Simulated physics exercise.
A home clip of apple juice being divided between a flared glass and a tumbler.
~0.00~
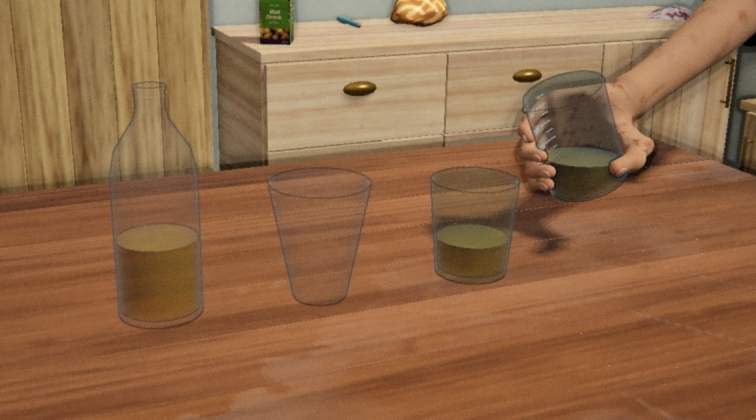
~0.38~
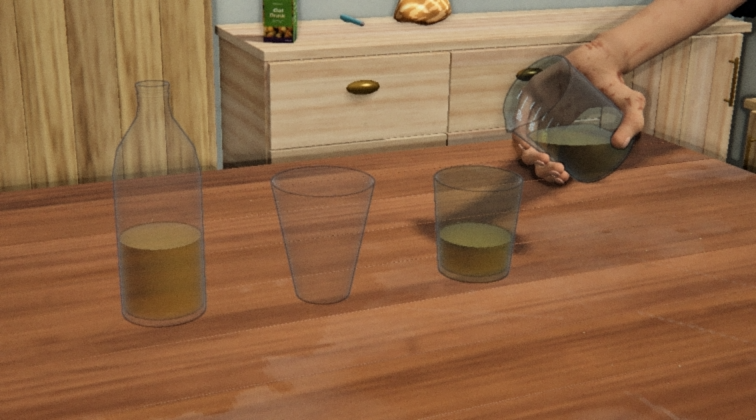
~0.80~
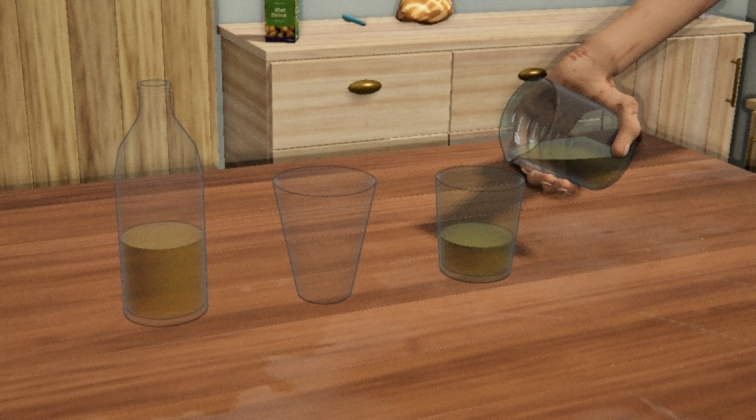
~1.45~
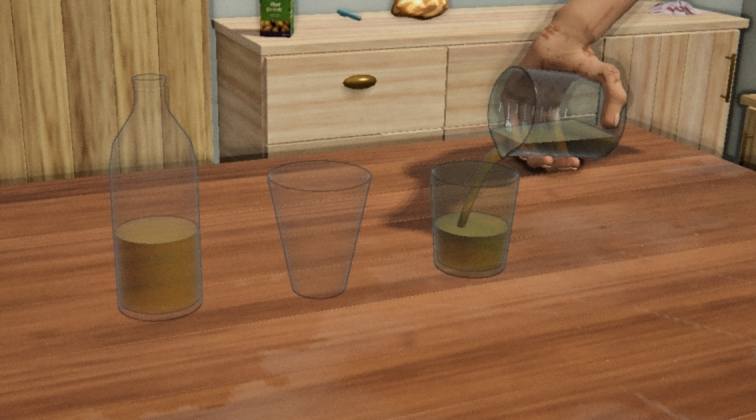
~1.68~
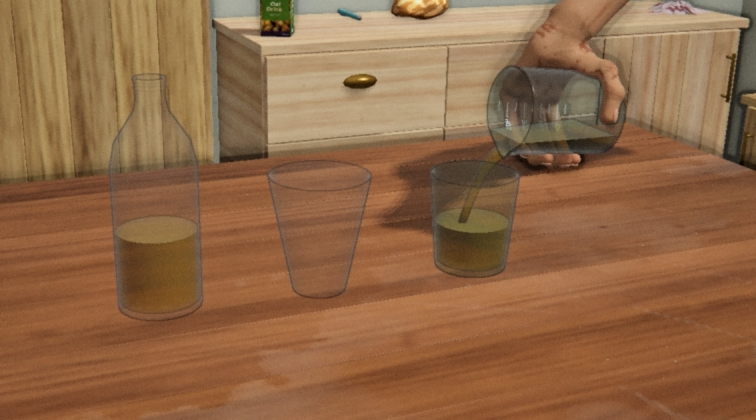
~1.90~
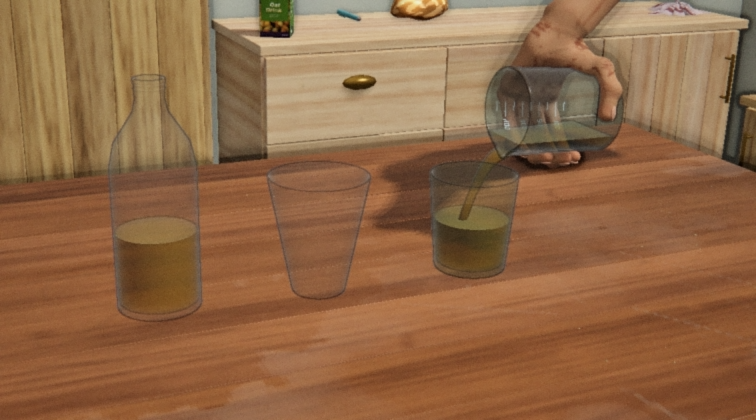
To begin with, a hand at the right holds a beaker of apple juice beside a partly filled tumbler, an empty flared glass and a partly filled bottle. The hand tilts the beaker further leftward, then juice streams into the tumbler, raising its level slightly as the beaker's contents shrink.
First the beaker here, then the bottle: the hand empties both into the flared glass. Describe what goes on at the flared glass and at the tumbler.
The flared glass keeps it all in, the tumbler keeps it all in.
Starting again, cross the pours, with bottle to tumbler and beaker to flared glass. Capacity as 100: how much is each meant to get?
Load: About 90 percent, then about 30 percent.
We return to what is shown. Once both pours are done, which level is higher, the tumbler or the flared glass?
Answer: The flared glass.
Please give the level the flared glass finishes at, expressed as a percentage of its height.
Level: Roughly 80% of the height.
Around 2.4 s, the tumbler is about two thirds full.
Around 11.0 s, the flared glass is about three quarters full; the tumbler is about two thirds full.
